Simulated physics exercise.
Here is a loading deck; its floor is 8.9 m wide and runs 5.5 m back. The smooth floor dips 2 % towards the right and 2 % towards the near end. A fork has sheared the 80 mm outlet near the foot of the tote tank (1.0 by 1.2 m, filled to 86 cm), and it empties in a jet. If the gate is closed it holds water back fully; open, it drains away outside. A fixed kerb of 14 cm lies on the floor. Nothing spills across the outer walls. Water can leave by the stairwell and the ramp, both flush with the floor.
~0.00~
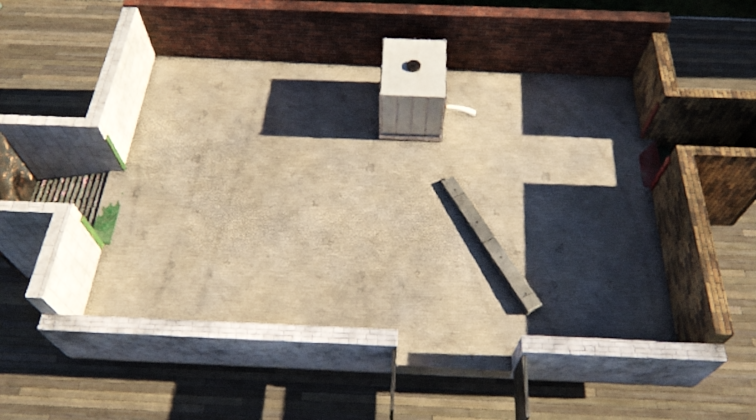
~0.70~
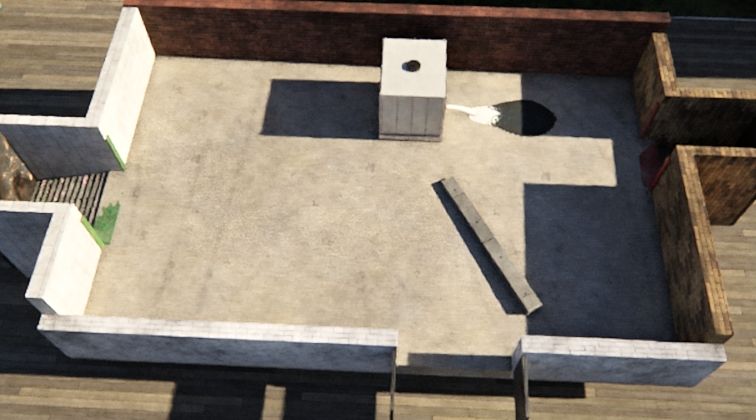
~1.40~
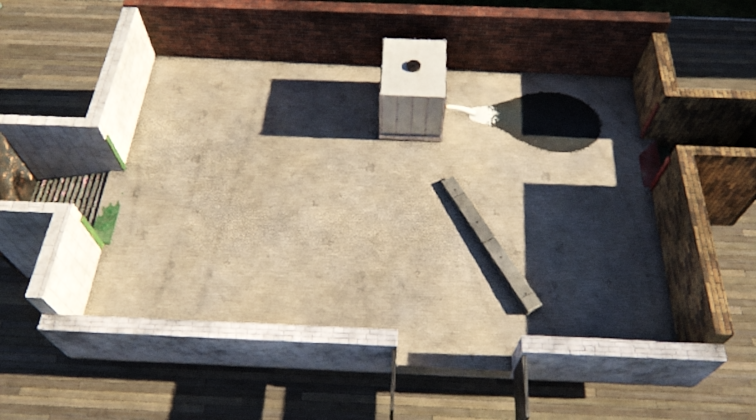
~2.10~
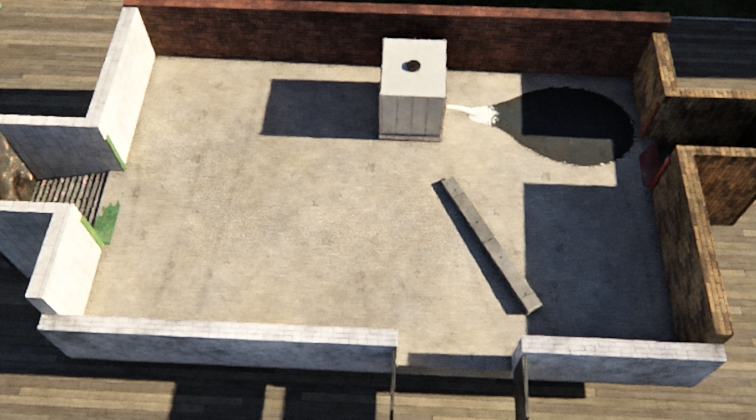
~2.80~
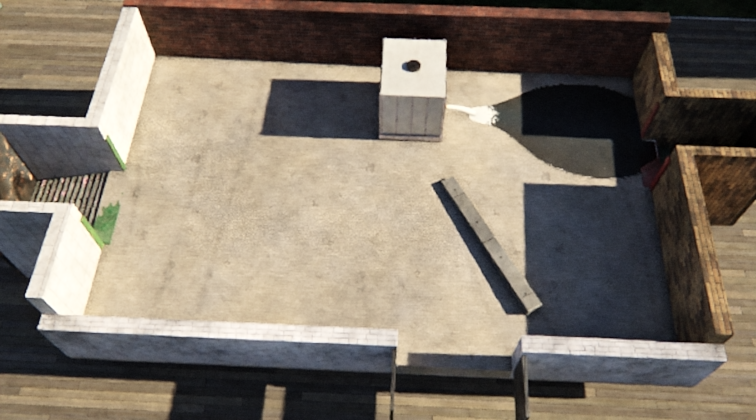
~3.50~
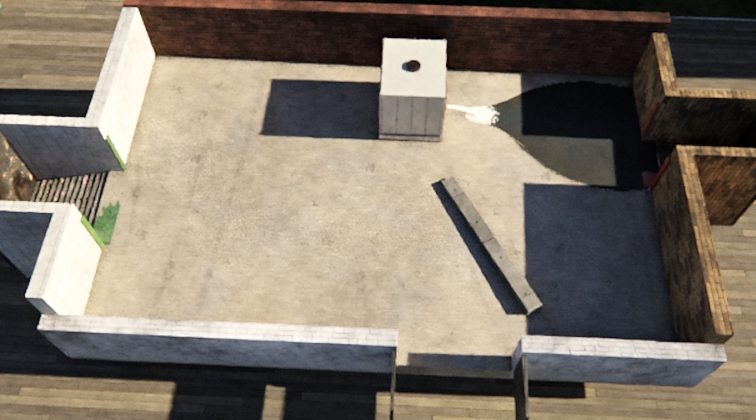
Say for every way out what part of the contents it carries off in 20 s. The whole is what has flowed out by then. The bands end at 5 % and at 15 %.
The gateway takes not even 5 %; the stair shaft (marked red) takes more than 15 %; the down ramp (marked green) takes less than 5 %.
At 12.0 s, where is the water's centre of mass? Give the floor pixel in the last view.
At about (608, 183).
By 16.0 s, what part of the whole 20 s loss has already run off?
Some 75 per cent by then.
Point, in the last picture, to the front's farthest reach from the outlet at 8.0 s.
At about (666, 317).
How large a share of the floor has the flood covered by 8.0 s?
Some 15 per cent of it.
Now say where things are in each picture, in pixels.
In the first frame, the jet has just started at (456, 108); the ground is still dry.
In the second frame, the jet leaves at (456, 108); the sheet reaches (550, 126), 2.0 m away, and wets 0.7 m2.
In the third frame, the jet leaves at (456, 108); the sheet reaches (598, 131), 2.8 m away, and wets 1.8 m2.
In the fourth frame, from the spout at (456, 108) the water has spread over 3.0 m2; its tip is at (632, 136), and it is 1.0 cm deep on average.
In the fifth frame, from the spout at (456, 108) the water has spread over 3.9 m2; its tip is at (656, 156), and it is 0.9 cm deep on average.
In the sixth frame, the jet leaves at (456, 108); the sheet reaches (661, 182), 4.0 m away, and wets 4.4 m2.
After 5.0 s water covers 10 % of the floor and is deepest (4 cm) near (633, 119); gone so far, the gateway 0 %, the stair shaft (marked red) 3 %, the down ramp (marked green) 0 %.
After 8.0 s water covers 15 % of the floor and is deepest (4 cm) near (634, 128); gone so far, the gateway 0 %, the stair shaft (marked red) 10 %, the down ramp (marked green) 0 %.
After 12.0 s water covers 15 % of the floor and is deepest (5 cm) near (674, 363); gone so far, the gateway 0 %, the stair shaft (marked red) 18 %, the down ramp (marked green) 0 %.
After 16.0 s water covers 20 % of the floor and is deepest (6 cm) near (674, 363); gone so far, the gateway 0 %, the stair shaft (marked red) 27 %, the down ramp (marked green) 0 %.
After 20.0 s water covers 20 % of the floor and is deepest (6 cm) near (674, 363); gone so far, the gateway 0 %, the stair shaft (marked red) 36 %, the down ramp (marked green) 0 %.
